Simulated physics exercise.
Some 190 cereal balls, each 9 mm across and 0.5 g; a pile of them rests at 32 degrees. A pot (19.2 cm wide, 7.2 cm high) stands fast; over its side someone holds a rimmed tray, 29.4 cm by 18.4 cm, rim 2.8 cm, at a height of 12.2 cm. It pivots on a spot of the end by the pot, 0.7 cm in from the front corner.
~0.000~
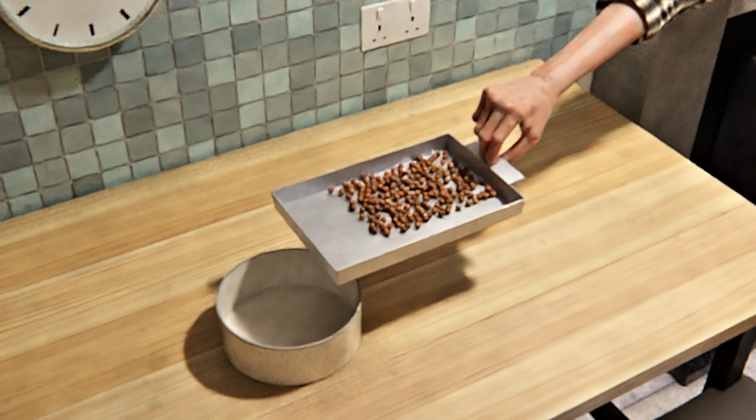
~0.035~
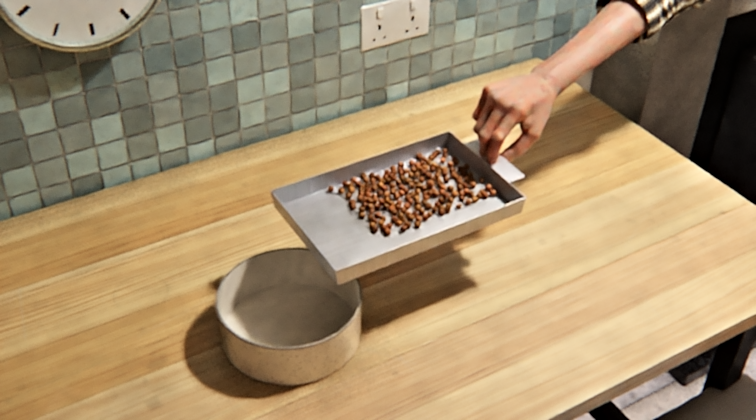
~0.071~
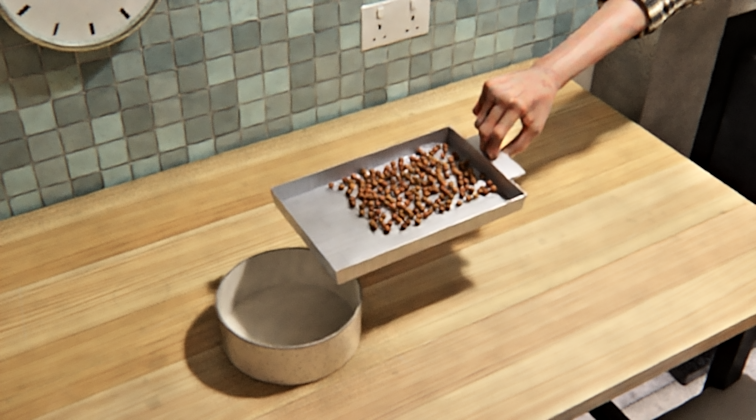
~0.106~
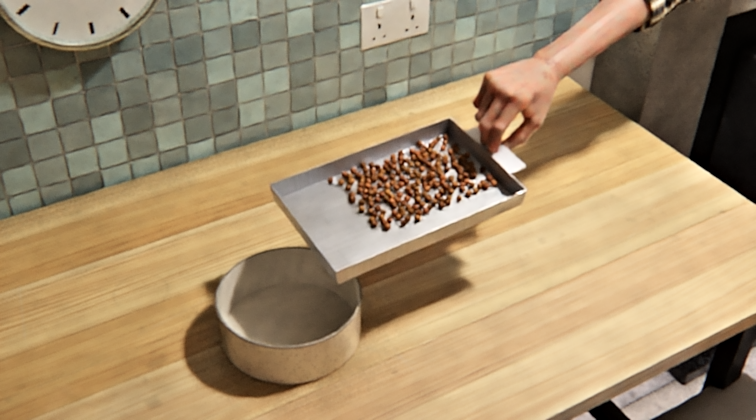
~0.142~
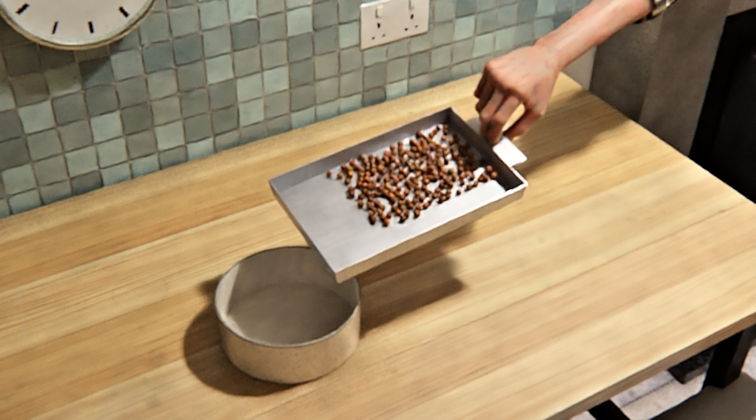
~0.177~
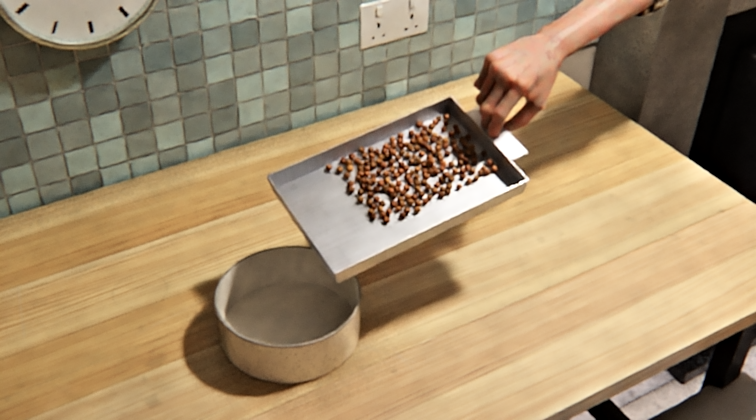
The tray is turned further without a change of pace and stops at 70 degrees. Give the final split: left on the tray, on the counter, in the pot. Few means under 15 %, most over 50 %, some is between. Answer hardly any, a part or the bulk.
Tray: The bulk, counter: A part, pot: Hardly any.
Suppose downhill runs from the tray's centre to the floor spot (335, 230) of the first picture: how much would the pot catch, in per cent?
Some 20 per cent.
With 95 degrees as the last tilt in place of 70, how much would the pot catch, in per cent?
It would be near 15 per cent.
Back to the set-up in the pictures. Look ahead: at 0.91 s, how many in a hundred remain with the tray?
Roughly 70 per cent.
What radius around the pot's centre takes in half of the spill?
Roughly 16 cm.
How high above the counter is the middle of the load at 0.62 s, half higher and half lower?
About 20 cm.
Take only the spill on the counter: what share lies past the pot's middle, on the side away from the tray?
About 80 per cent.
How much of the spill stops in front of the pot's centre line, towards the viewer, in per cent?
Roughly 100 per cent.
After 0.44 s, tilt 41 degrees; the tray holds 100 %, the pot 0 %.
After 0.62 s, tilt 61 degrees; the tray holds 100 %, the pot 0 %.
Then, at 0.91 s, tilt 70 degrees; the tray holds 70 %, the pot 0 %.
By 2.0 s all is still; tray 65 %, counter 30 %, pot 5 %.
